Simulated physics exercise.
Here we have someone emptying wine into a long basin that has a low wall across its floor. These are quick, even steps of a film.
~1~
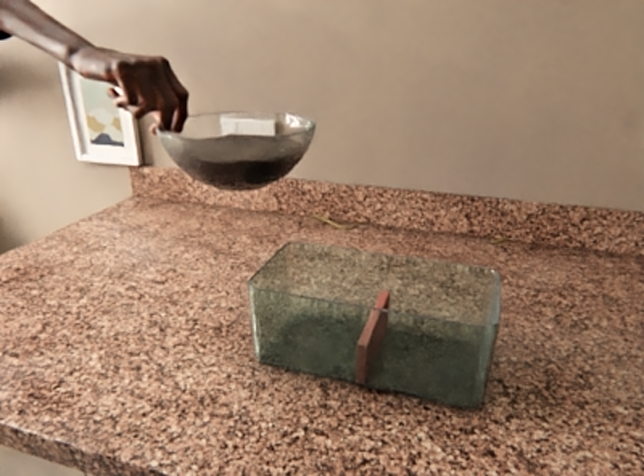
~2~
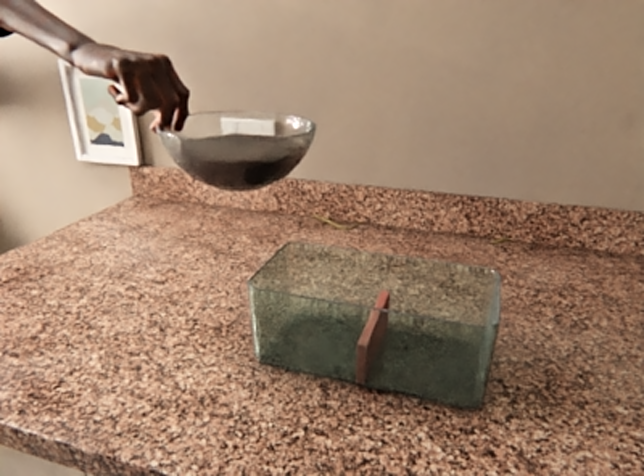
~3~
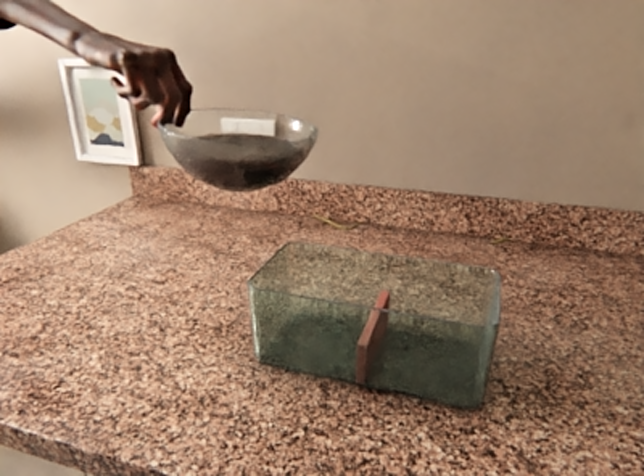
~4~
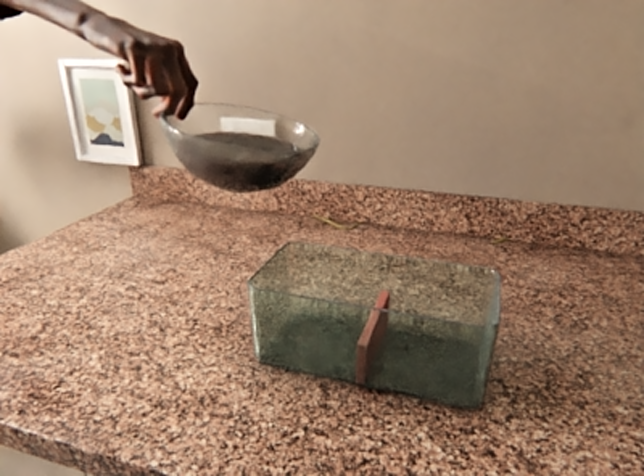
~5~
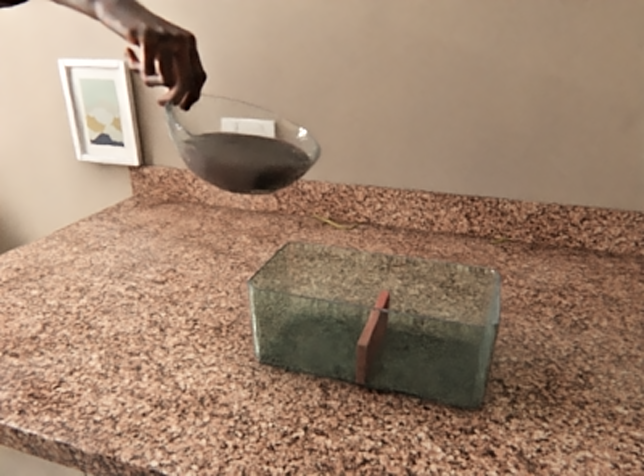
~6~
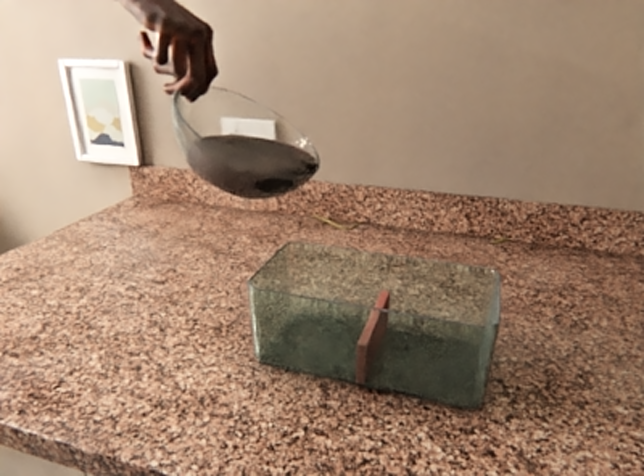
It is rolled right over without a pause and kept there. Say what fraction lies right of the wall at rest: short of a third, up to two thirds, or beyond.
It comes to less than a third.
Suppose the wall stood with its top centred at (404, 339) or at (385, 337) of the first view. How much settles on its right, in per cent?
The first gives 25 %, the second 30 %.
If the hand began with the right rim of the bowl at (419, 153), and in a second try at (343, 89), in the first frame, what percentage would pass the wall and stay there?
In turn 80 and 55 in a hundred.
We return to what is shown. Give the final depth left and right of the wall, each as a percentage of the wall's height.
The left part 50 per cent, the right part 10.
A moment on, the bowl is tipped on its side and 10 per cent is still to pour, 46 is left of the wall and 0 right of it.
Next, the bowl is tipped on its side and 0 per cent is still to pour, 83 is left of the wall and 1 right of it.
Then the bowl is tipped on its side and 0 per cent is still to pour, 78 is left of the wall and 10 right of it.
Later the bowl is tipped on its side and 0 per cent is still to pour, 79 is left of the wall and 10 right of it.
Finally, 79 per cent lies left of the wall, 10 right of it and 11 outside.
